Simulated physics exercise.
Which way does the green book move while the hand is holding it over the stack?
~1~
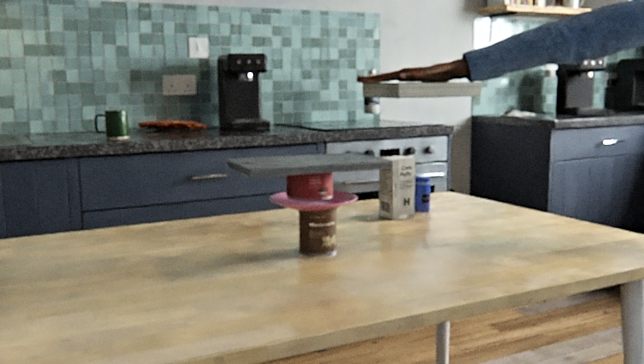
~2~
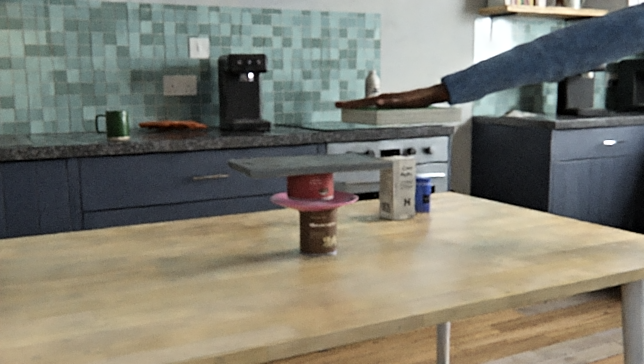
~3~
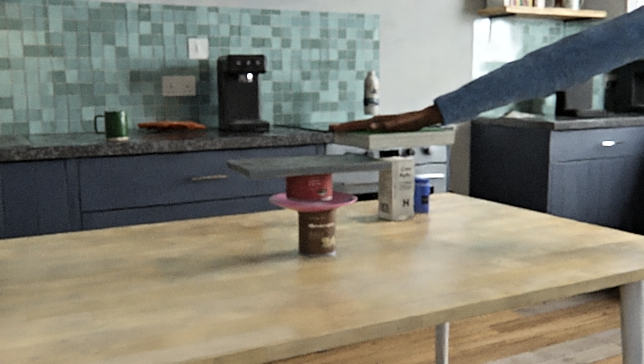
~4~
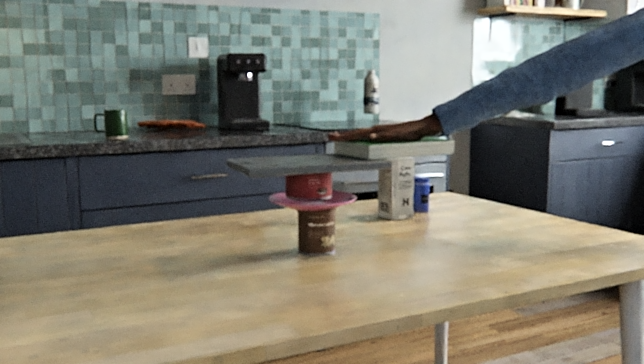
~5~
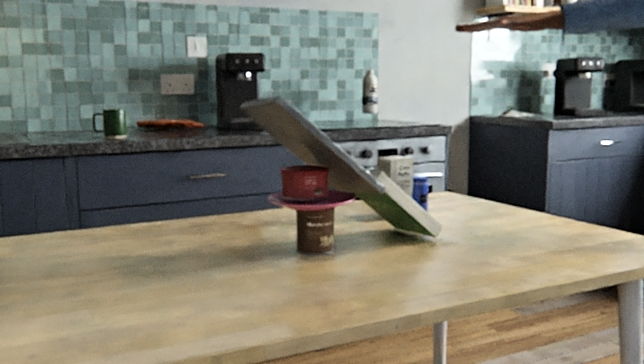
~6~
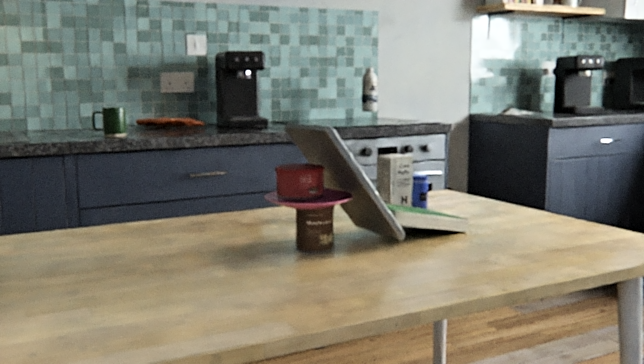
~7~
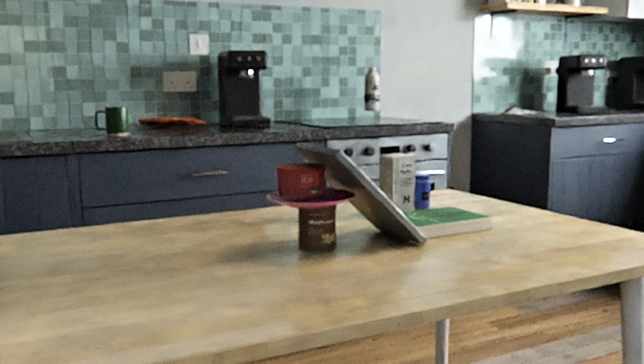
The green book moves down, toward the right end of the grey tray.
